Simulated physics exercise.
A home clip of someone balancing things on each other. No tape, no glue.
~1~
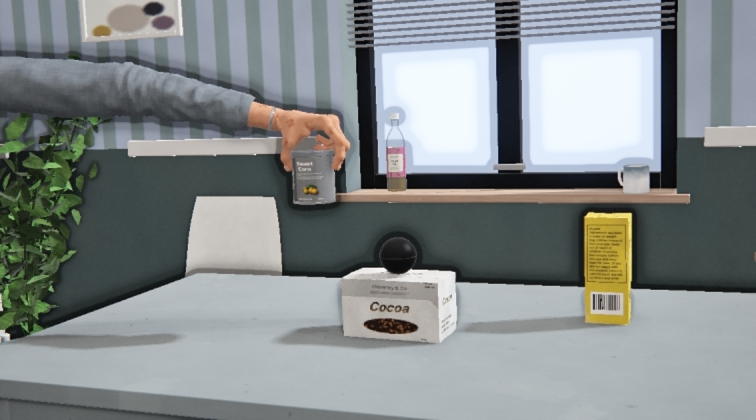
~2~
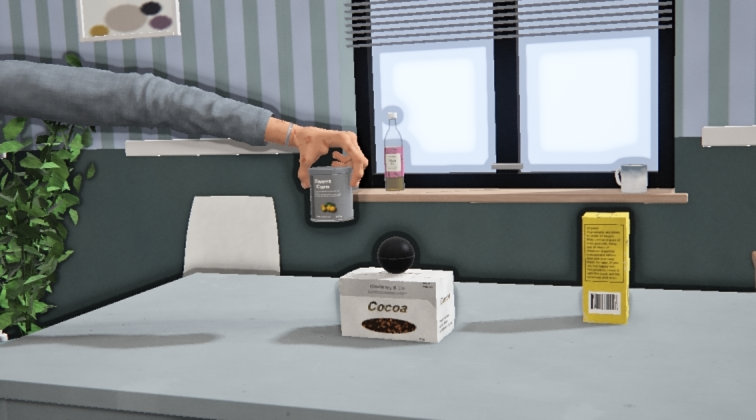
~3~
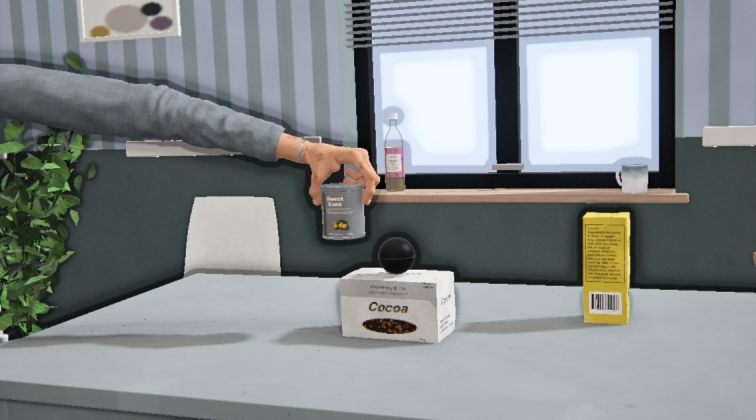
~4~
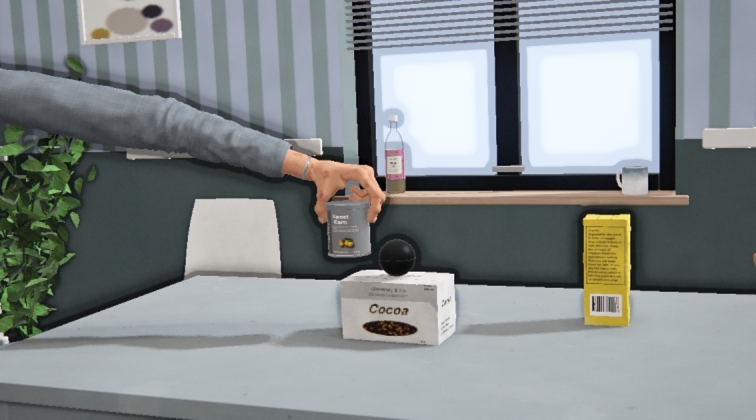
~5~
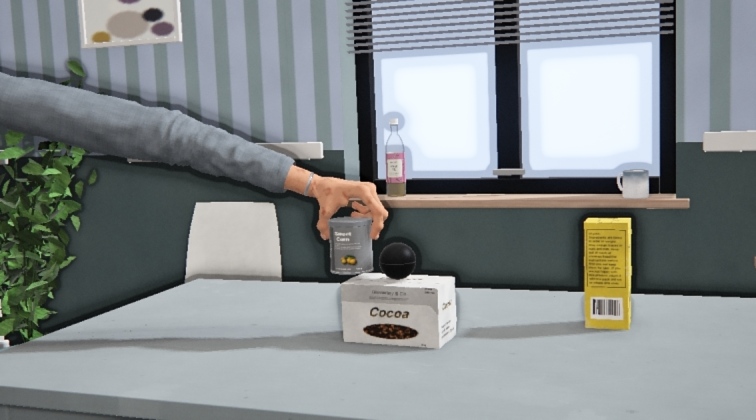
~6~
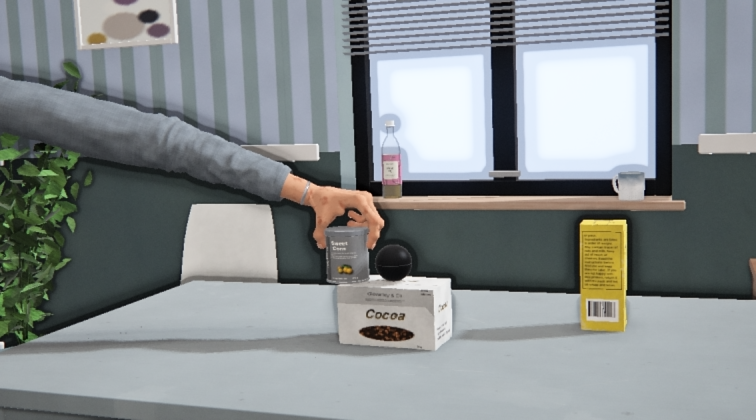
A grey pot, held from above by a hand on a grey-sleeved arm reaching in from the left, is seen from the front across a table in a room with a window. A white cocoa box with a black ball on top sits mid-table, a yellow carton to the right. The arm lowers the pot rightward and down onto the box's left side, beside the ball, fingers still around it.
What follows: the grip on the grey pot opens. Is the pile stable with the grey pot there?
As it turns out, it keeps its balance.
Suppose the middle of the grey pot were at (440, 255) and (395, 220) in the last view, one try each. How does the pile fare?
First try: It keeps its balance; second try: It loses its balance.
Then, 0.50 s after the last picture, nothing has stirred.
Then, 1.30 s after the last picture, grey pot resting near (347, 254).
At rest, all 4 in place. Seen from the same camera at the end, grey pot near (347, 254). The pile stays up.
